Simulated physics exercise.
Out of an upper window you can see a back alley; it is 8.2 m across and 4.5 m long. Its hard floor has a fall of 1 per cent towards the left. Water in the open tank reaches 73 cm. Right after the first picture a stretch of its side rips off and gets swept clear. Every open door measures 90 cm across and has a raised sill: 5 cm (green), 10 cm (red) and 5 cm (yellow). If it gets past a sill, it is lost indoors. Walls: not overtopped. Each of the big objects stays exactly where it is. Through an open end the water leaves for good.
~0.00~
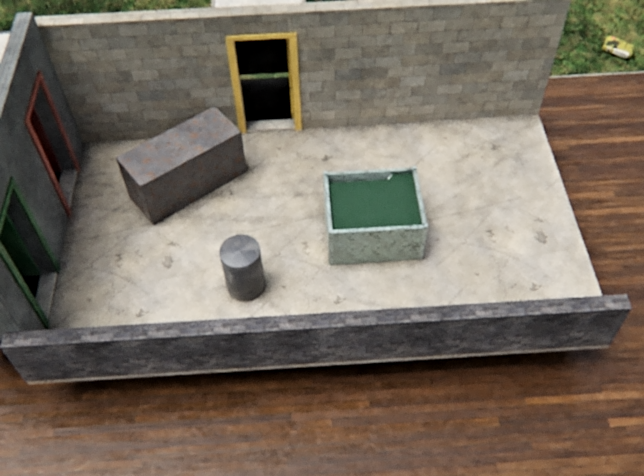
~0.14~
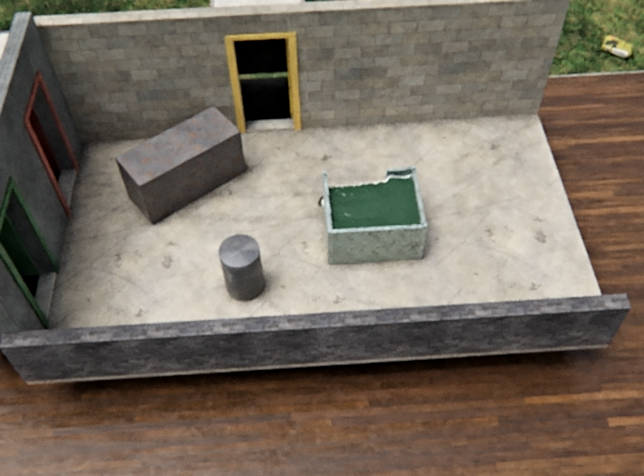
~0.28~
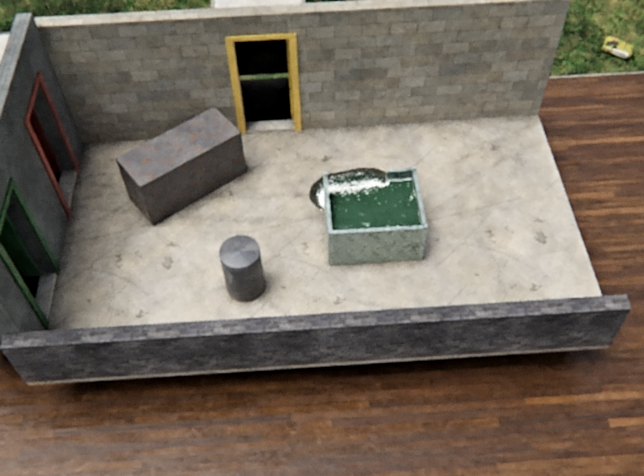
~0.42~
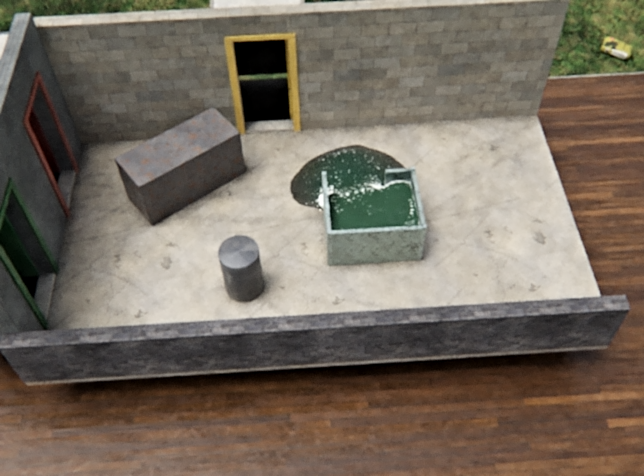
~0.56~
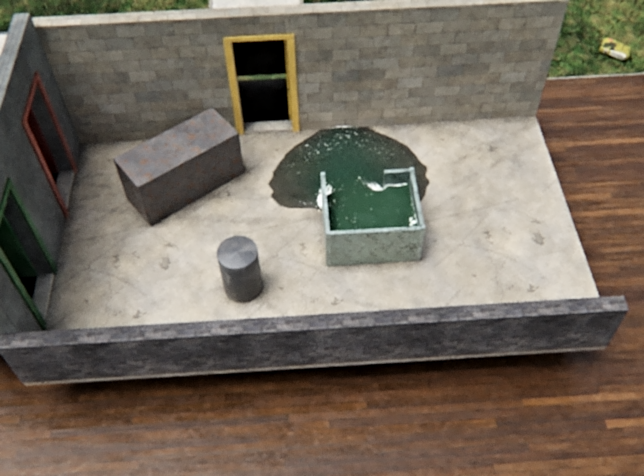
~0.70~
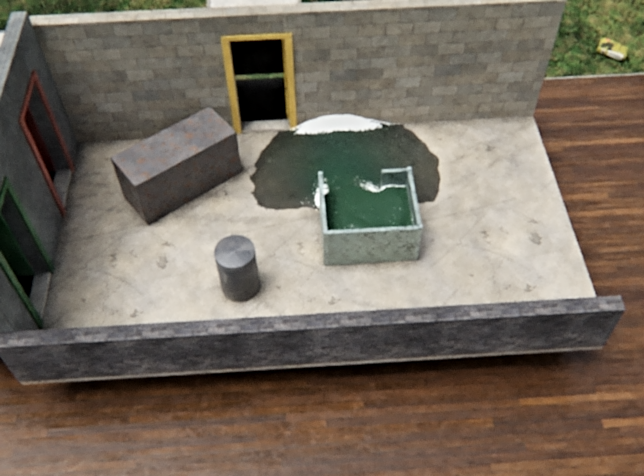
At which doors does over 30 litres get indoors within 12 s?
Watch the green door - it stays in the clear. Watch the red door - it stays in the clear. Watch the yellow door - it spills past the limit.
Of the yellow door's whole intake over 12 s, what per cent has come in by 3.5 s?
Roughly 65%.
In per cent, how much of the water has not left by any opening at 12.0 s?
About 62 per cent.
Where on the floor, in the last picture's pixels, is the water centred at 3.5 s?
Around (310, 173) in the last picture.
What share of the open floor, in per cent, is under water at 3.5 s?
Close to 40 in a hundred parts are wet.
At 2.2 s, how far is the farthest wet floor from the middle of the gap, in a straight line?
5.0 m.
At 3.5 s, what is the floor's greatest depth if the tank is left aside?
Max around 16 cm.
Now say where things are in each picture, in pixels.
In the first frame, the open tank at (374, 202) is whole and still, 73 cm deep.
In the second frame, the front is at (322, 204), 0.6 m from the gap at (356, 197); 0.3 m2 of floor is under water; 73 cm left at the back of the open tank.
In the third frame, the front is at (382, 175), 0.9 m from the gap at (356, 198); 0.9 m2 of floor is under water; 65 cm left at the back of the open tank.
In the fourth frame, water pours out at (355, 200) and has run 1.4 m, to (360, 149); deepest outside 40 cm, 64 cm at the open tank's back.
In the fifth frame, water pours out at (354, 200) and has run 1.9 m, to (327, 131); deepest outside 38 cm, 58 cm at the open tank's back.
In the sixth frame, the front is at (285, 132), 2.2 m from the gap at (352, 200); 4.5 m2 of floor is under water; 50 cm left at the back of the open tank.
After 1.4 s water covers 15 % of the floor and is deepest (34 cm) near (335, 132); green door not reached, red door not reached, yellow door 18 cm at the sill, 19 L in.
After 2.2 s water covers 30 % of the floor and is deepest (28 cm) near (226, 152); green door not reached, red door not reached, yellow door 13 cm at the sill, 61 L in.
After 3.5 s water covers 40 % of the floor and is deepest (16 cm) near (246, 144); green door not reached, red door 10 cm at the sill, 2 L in, yellow door 12 cm at the sill, 90 L in.
After 7.0 s water covers 65 % of the floor and is deepest (8 cm) near (236, 159); green door 2 cm at the sill, 0 L in, red door 5 cm at the sill, 3 L in, yellow door 6 cm at the sill, 135 L in.
After 12.0 s water covers 60 % of the floor and is deepest (6 cm) near (61, 232); green door 5 cm at the sill, 5 L in, red door 3 cm at the sill, 3 L in, yellow door 3 cm at the sill, 137 L in.
